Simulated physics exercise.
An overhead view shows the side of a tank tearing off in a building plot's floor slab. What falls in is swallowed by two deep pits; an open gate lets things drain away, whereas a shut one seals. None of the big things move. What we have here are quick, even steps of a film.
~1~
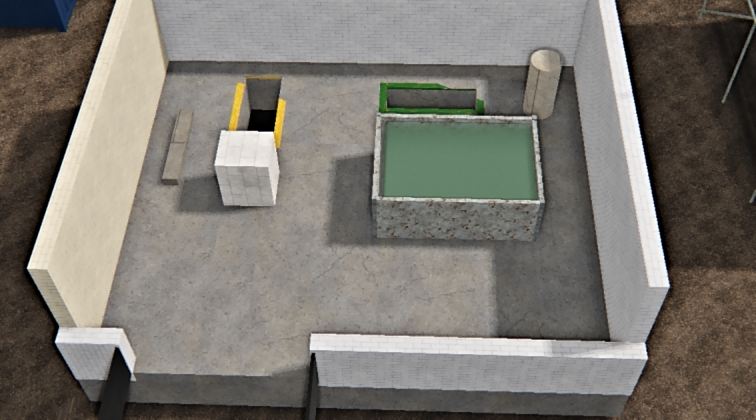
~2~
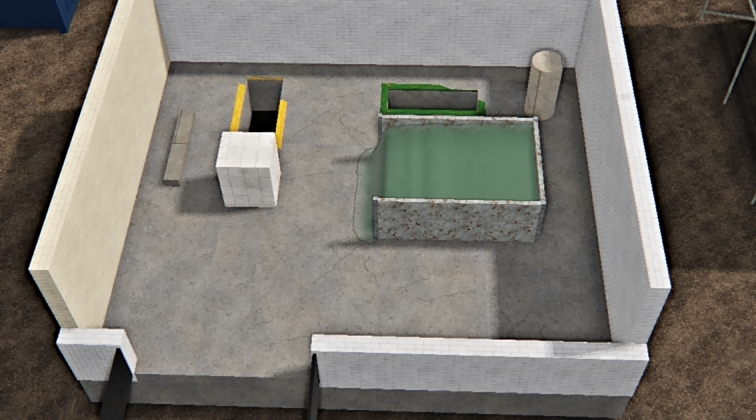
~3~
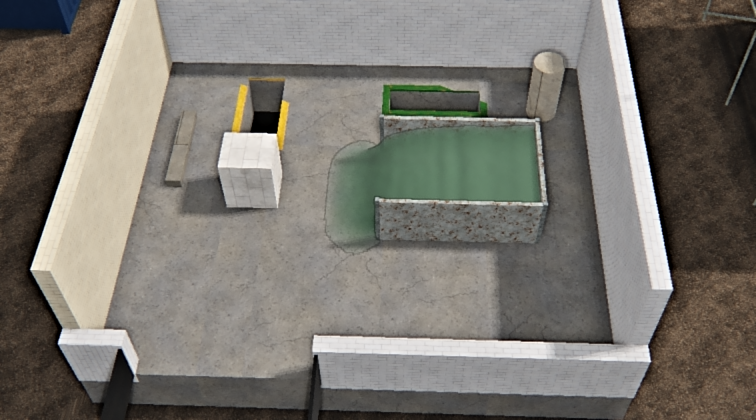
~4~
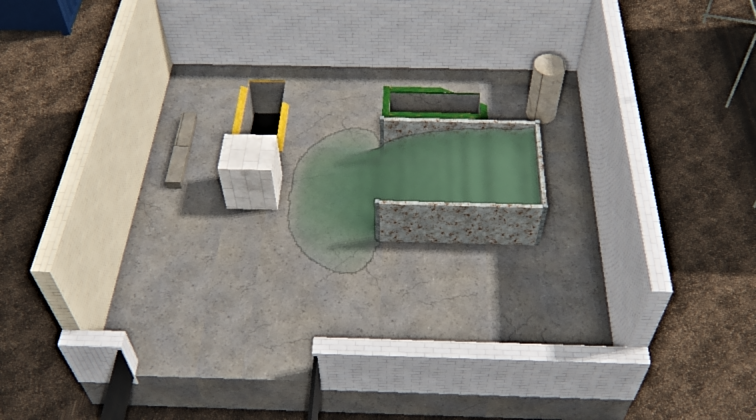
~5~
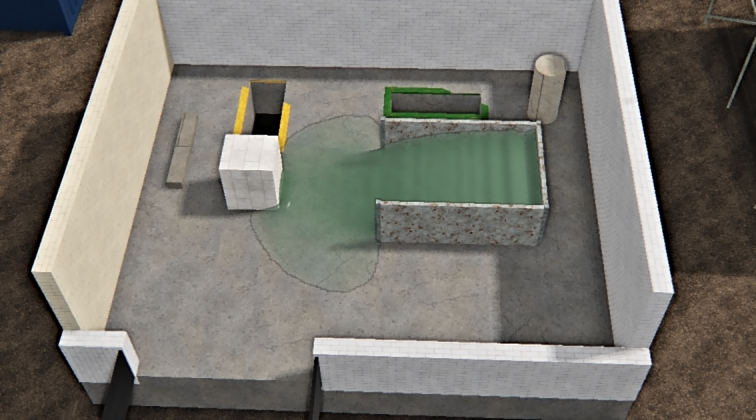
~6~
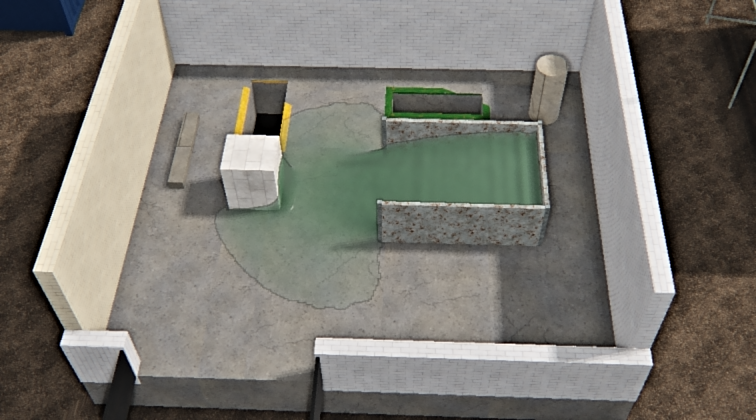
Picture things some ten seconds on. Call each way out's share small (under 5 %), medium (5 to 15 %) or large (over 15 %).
Small, medium or large: The gate gets a large share; the yellow pit gets a large share; the green pit gets a small share.
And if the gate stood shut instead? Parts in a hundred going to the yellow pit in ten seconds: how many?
Yellow 45 %.
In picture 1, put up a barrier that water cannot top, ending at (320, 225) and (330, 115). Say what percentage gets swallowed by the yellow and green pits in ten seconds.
Percent shares - yellow: 8; green: 20.
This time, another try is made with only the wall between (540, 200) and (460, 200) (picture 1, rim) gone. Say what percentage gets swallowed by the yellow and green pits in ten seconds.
Out of every hundred parts, yellow takes 6 and green takes 8.
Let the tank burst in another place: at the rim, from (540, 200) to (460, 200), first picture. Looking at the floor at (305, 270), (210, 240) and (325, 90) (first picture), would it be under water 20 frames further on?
Listed in order, they come out sitting in a pool, sitting in a pool and without a puddle.
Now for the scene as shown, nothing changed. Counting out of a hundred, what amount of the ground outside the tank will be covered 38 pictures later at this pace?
I'd say 55 per cent.
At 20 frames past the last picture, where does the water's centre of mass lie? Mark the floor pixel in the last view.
I reckon somewhere around (298, 218).
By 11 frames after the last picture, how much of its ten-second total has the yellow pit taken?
Around 35 in a hundred.
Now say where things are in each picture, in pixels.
In the first picture, the water tank at (457, 160) is whole and still.
In the second picture, water pours out at (380, 183) and has run to (374, 151).
In the third picture, the front is at (358, 146), out from the gap at (382, 185).
In the fourth picture, the front is at (314, 149), out from the gap at (382, 189).
In the fifth picture, the front is at a hidden place, out from the gap at (383, 190).
In the sixth picture, the front is at a hidden place, out from the gap at (384, 190).
A moment on, water covers 35 % of the floor; the gate 0 %, the yellow pit 5 %, the green pit 0 %.
Next, water covers 45 % of the floor; the gate 2 %, the yellow pit 13 %, the green pit 0 %.
Then, water covers 50 % of the floor; the gate 11 %, the yellow pit 22 %, the green pit 0 %.
Later, water covers 55 % of the floor; the gate 25 %, the yellow pit 30 %, the green pit 1 %.
In the end, water covers 50 % of the floor; the gate 36 %, the yellow pit 39 %, the green pit 1 %.
